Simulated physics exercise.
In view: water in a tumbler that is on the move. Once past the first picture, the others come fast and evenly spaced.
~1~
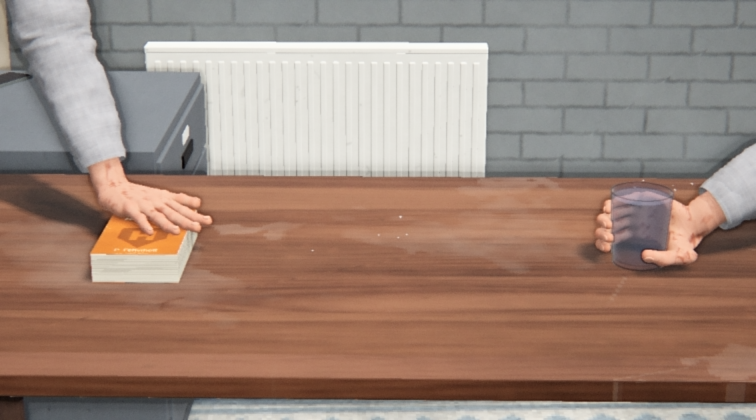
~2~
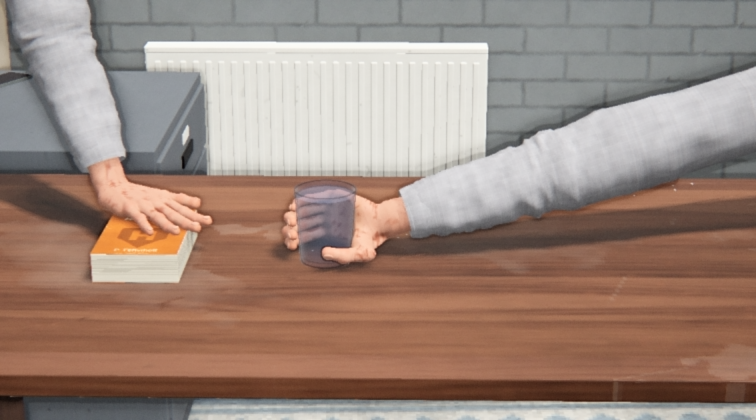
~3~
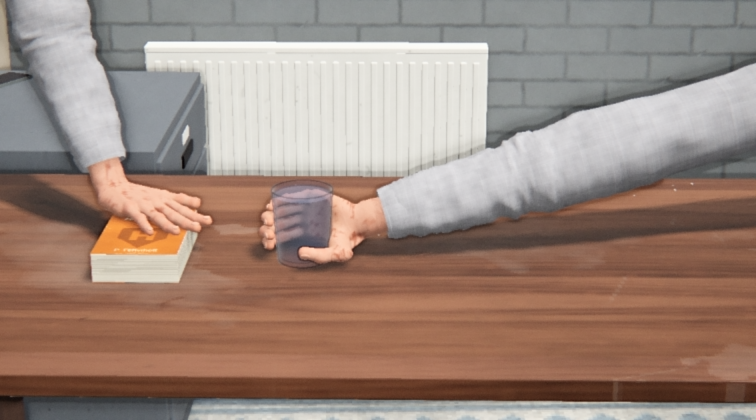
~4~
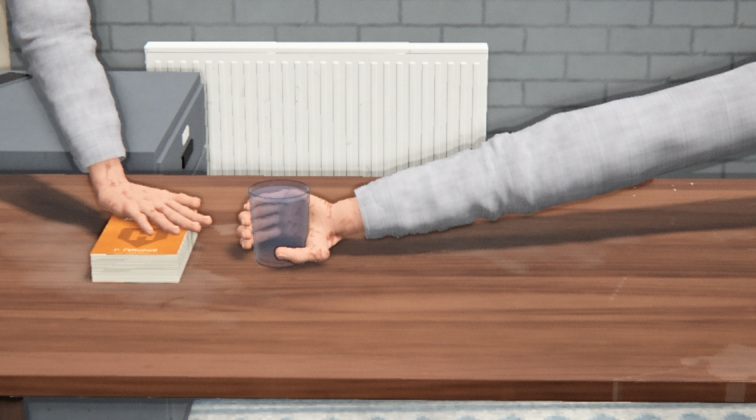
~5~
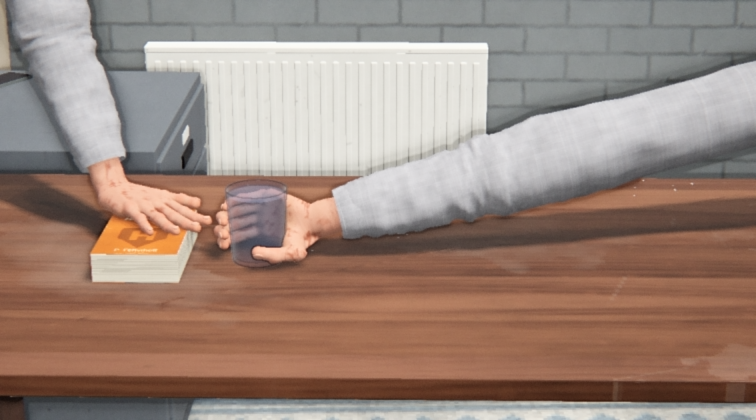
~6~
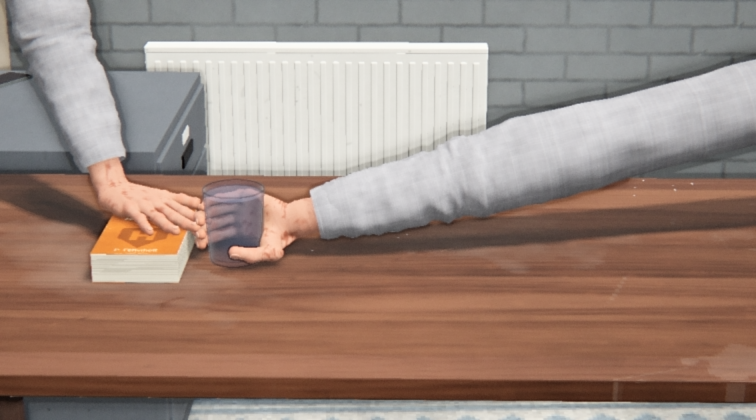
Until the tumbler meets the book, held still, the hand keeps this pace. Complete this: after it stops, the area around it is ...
After it stops, the area around it is wet in places.
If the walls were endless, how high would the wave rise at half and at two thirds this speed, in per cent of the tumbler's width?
In order, 20 % and 25 %.
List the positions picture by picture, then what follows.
In the first frame, at rest; tumbler (640, 225) nearly full; book (146, 245).
In the second frame, under way; tumbler nearly full, surface at (325, 195).
In the third frame, a step of some 25 px; tumbler (302, 222) nearly full.
In the fourth frame, a step of some 25 px; tumbler nearly full, surface at (279, 195).
In the fifth frame, a step of some 25 px; tumbler (257, 222) nearly full.
In the sixth frame, a step of some 25 px; tumbler nearly full, surface at (234, 194); book (146, 245).
A moment on, the tumbler meets the book.
Further on, the water surges up the wall; a puddle lies under it.
When it is over, the tumbler stands at the book; a puddle lies under it.
